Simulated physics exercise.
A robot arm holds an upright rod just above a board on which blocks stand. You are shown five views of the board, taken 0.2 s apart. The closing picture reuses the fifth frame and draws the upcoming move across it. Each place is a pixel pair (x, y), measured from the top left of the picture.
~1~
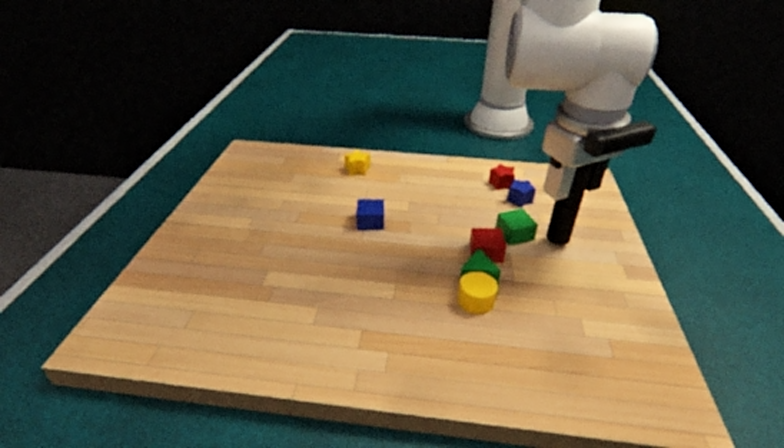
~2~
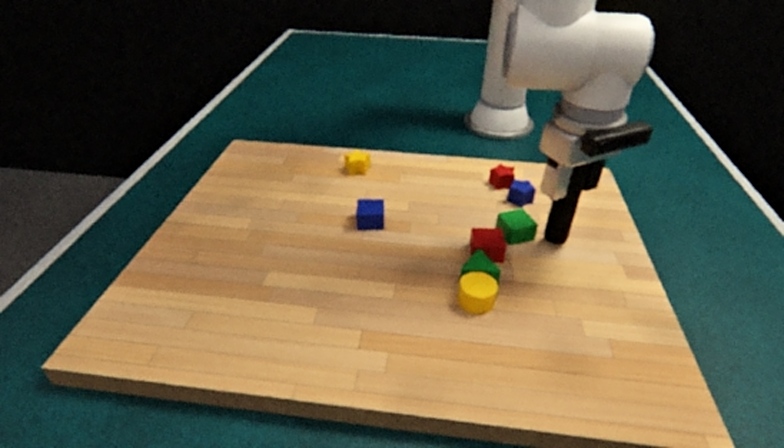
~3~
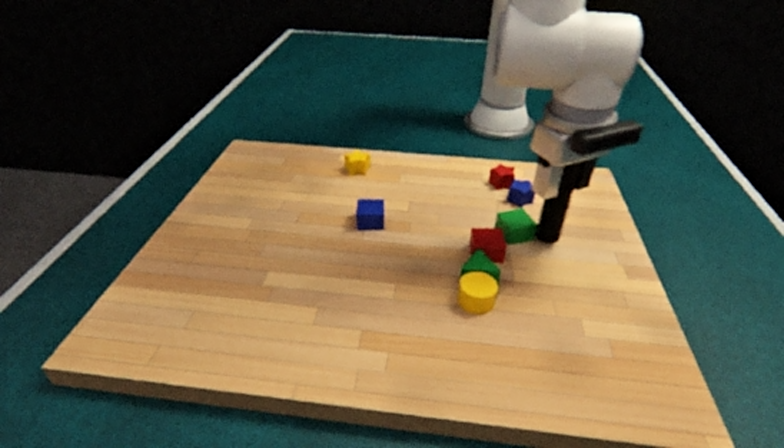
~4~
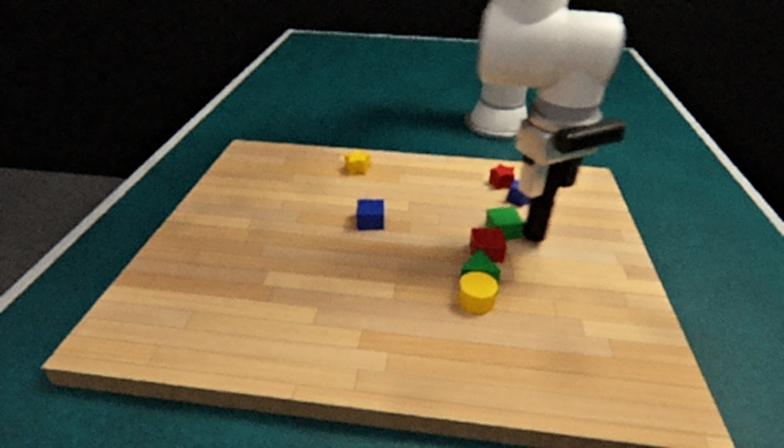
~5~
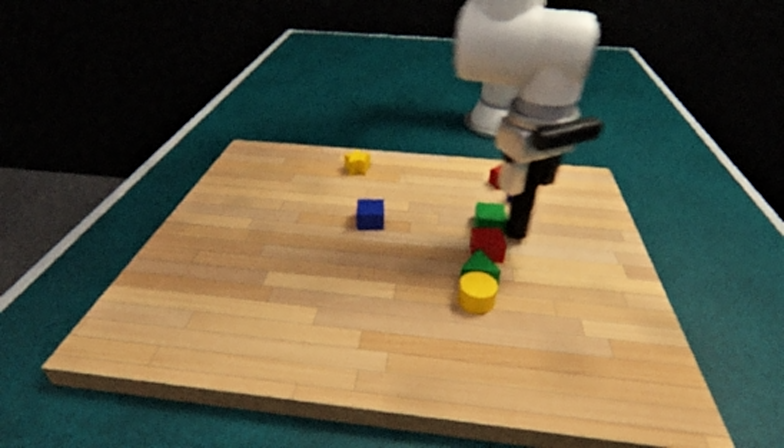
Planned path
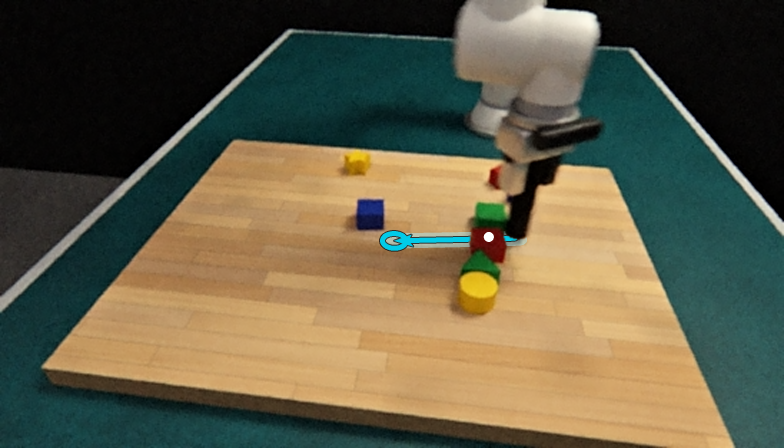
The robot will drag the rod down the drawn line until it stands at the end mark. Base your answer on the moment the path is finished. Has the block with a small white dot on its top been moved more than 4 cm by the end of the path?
I'd say yes.
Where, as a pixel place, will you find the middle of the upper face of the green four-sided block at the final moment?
When the path ends, it will be at (474, 207).
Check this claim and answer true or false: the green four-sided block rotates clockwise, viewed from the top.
True.
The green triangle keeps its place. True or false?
This is false.
Drawn move, from (515, 238) to (394, 241); the dot is on the red four-sided block.
One third of the way, rod (476, 234); yellow circle (480, 289); green triangle (473, 266), turned 30° anticlockwise; red four-sided block (463, 241), turned 20° anticlockwise; green four-sided block (475, 207), turned 65° clockwise.
Two thirds of the way, rod (435, 234); yellow circle (481, 290); green triangle (471, 267), turned 40° anticlockwise; red four-sided block (444, 244), turned 70° anticlockwise; green four-sided block (474, 207), turned 70° clockwise.
At the end, rod (394, 235); yellow circle (481, 290); green triangle (471, 267), turned 40° anticlockwise; red four-sided block (443, 244), turned 75° anticlockwise; green four-sided block (474, 207), turned 70° clockwise.
